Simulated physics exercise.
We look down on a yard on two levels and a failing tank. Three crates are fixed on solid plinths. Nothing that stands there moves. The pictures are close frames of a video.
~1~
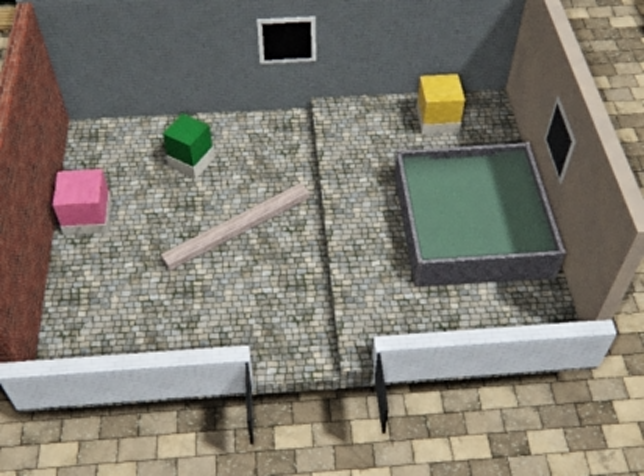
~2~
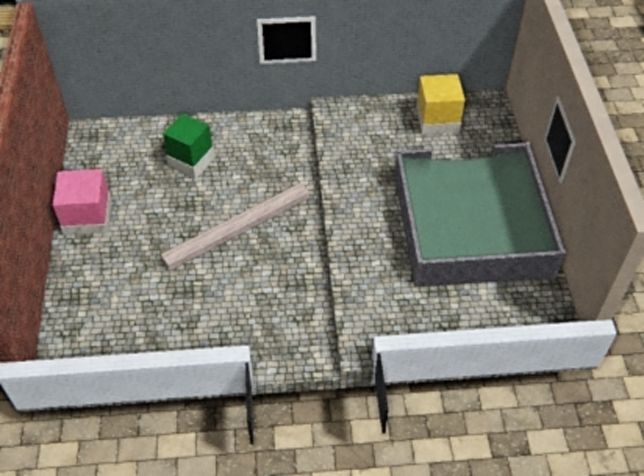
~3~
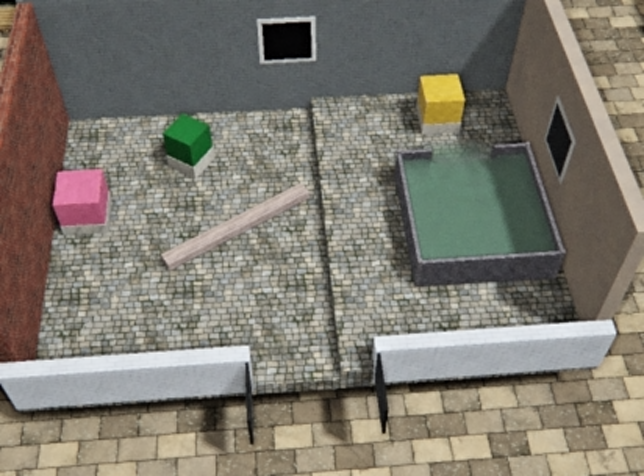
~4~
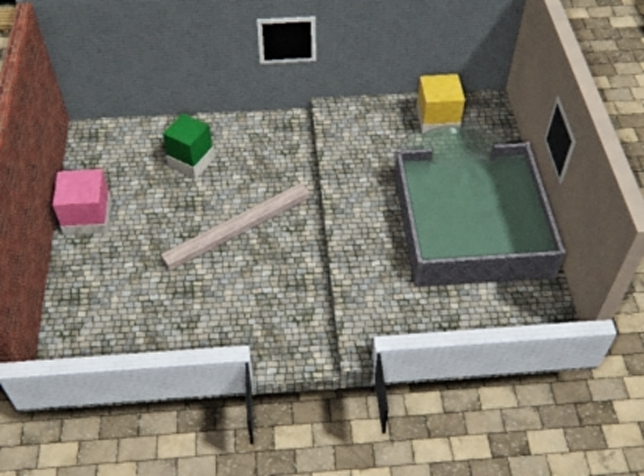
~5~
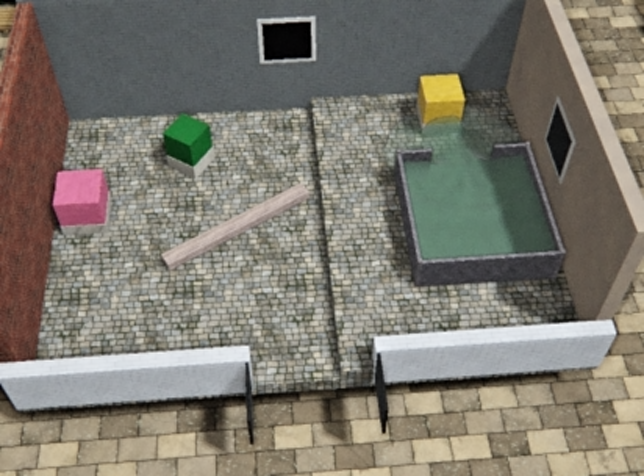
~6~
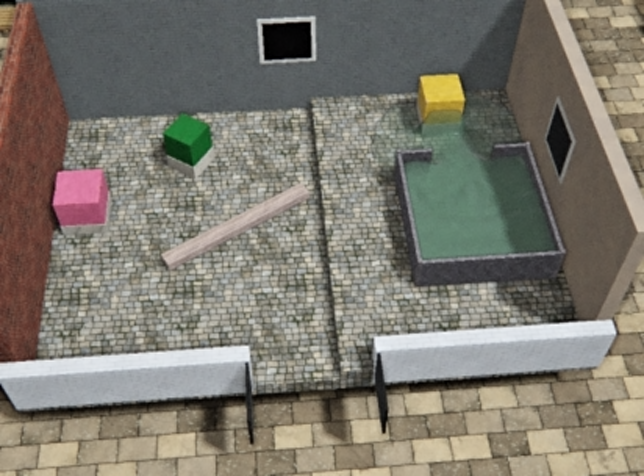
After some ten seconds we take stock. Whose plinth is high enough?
In the end: The yellow crate gets wet; the green crate stays dry; the pink crate stays dry.
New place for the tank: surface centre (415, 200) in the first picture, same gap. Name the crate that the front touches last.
I say the crate marked pink.
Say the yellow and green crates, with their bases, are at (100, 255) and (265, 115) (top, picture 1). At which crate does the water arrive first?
The green crate.
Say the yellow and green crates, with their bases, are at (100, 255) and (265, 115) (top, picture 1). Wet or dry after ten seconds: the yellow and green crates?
In short: Yellow crate escapes it, green crate remains dry.
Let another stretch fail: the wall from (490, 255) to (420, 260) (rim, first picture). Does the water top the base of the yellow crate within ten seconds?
In short: The yellow crate remains dry.
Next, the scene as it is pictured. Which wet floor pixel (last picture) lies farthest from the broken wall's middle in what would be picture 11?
Around (328, 98).
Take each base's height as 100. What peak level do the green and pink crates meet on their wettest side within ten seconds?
Roughly 80 per cent, then 70 per cent.
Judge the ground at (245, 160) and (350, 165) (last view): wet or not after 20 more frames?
In that order: Covered, covered.
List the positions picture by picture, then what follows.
The first picture shows the tank at (476, 203) is whole and still.
In the second picture, water pours out on the tank's far side and has run to a hidden place.
In the third picture, water pours out on the tank's far side and has run to (477, 145).
In the fourth picture, water pours out on the tank's far side and has run to (462, 125).
In the fifth picture, the front is at a hidden place, out from the gap on the tank's far side.
In the sixth picture, the front is at (462, 91), out from the gap on the tank's far side.
A moment on, water covers 15 % of the floor; the yellow crate water round its plinth, the green crate not reached, the pink crate not reached.
Next, water covers 25 % of the floor; the yellow crate water round its plinth, the green crate not reached, the pink crate not reached.
Then, water covers 40 % of the floor; the yellow crate water round its plinth, the green crate water round its plinth, the pink crate not reached.
Later, water covers 60 % of the floor; the yellow crate water round its plinth, the green crate water round its plinth, the pink crate water round its plinth.
In the end, water covers 85 % of the floor; the yellow crate was topped, the green crate stayed above the water, the pink crate stayed above the water.
